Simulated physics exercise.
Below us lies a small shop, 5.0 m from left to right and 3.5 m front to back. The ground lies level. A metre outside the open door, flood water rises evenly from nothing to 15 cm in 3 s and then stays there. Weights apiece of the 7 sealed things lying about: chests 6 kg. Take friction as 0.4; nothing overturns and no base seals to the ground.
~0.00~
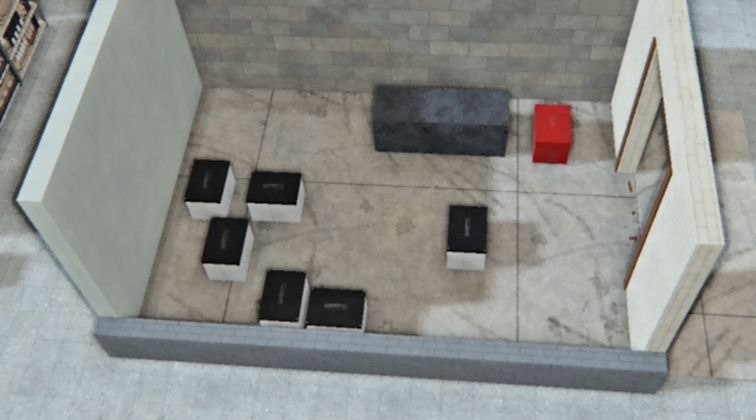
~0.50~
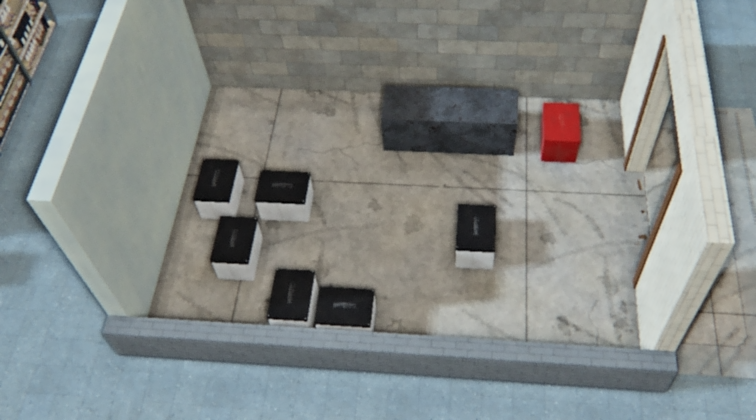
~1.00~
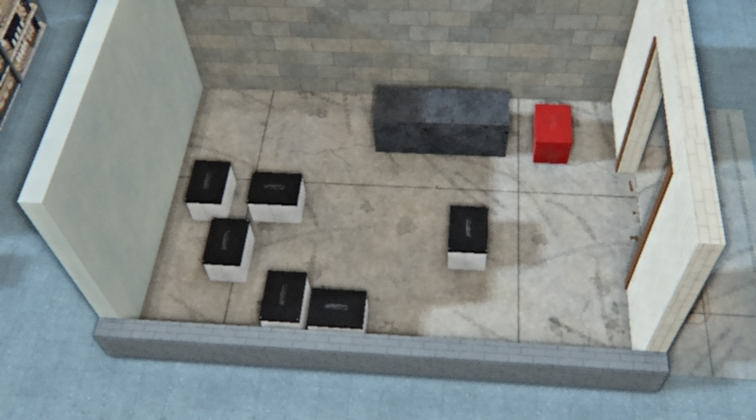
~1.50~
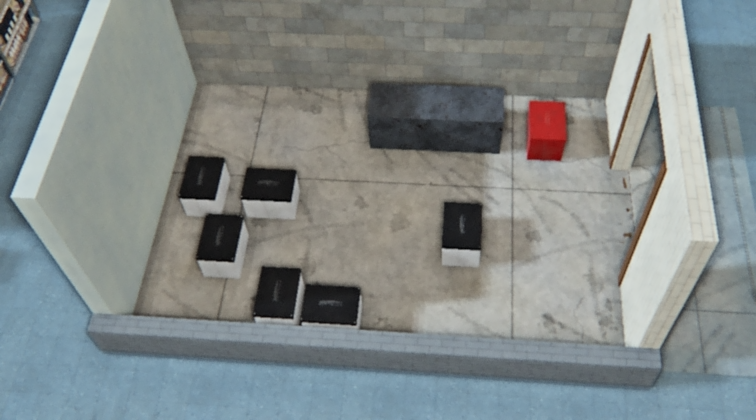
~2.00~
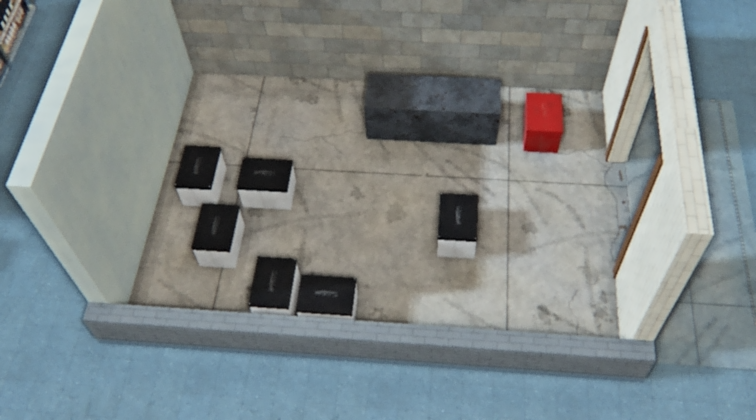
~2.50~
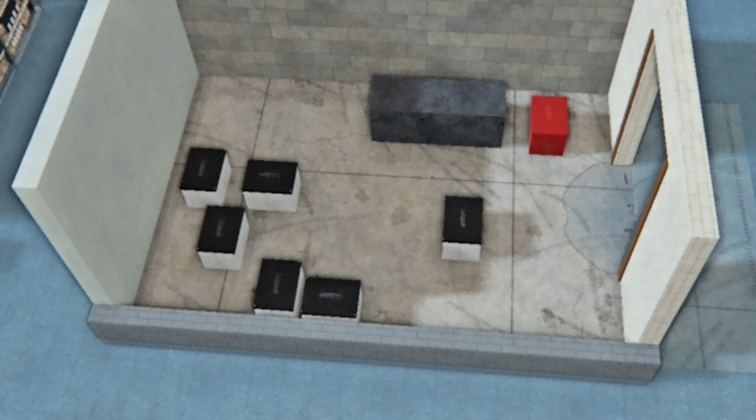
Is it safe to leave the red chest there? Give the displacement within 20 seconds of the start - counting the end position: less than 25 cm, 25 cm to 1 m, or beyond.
Red chest travels far.
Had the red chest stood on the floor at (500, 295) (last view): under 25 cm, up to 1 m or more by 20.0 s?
It ends far away.
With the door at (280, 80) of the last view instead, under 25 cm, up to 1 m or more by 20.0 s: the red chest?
Then the red chest moves a short way.
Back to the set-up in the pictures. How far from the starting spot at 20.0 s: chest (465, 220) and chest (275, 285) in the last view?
In that order: 200 cm, 100 cm.
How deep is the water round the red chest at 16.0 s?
Roughly 7 cm.
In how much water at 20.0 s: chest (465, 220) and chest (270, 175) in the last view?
Roughly 13 and 11 cm.
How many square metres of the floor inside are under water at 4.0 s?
Roughly 4.0 m2.
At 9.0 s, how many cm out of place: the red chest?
About 40 cm.
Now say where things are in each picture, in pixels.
In the first picture, the red chest at (553, 123), on the bottom; water covers 0.0 m2; 0 of 7 have shifted.
In the second picture, the red chest at (562, 122) rests on the ground; 0.0 m2 under water; 0 of 7 have shifted.
In the third picture, the red chest at (554, 123), on the bottom; 0.0 m2 under water; 0 of 7 have shifted.
In the fourth picture, the red chest at (548, 120), on the bottom; water covers 0.0 m2; 0 of 7 have shifted.
In the fifth picture, the red chest at (545, 112), on the bottom; water covers 0.0 m2; 0 of 7 have shifted.
In the sixth picture, the red chest at (550, 115), on the bottom; 0.5 m2 under water; 0 of 7 have shifted.
After 4.0 s the red chest is near (550, 115), 0.0 m from its start, aground; 0 afloat.
After 9.0 s the red chest is near (580, 100), 0.4 m from its start, afloat; 7 afloat.
After 16.0 s the red chest is near (548, 155), 0.6 m from its start, afloat; 7 afloat.
After 20.0 s the red chest is near (337, 122), 2.4 m from its start, afloat; 7 afloat.
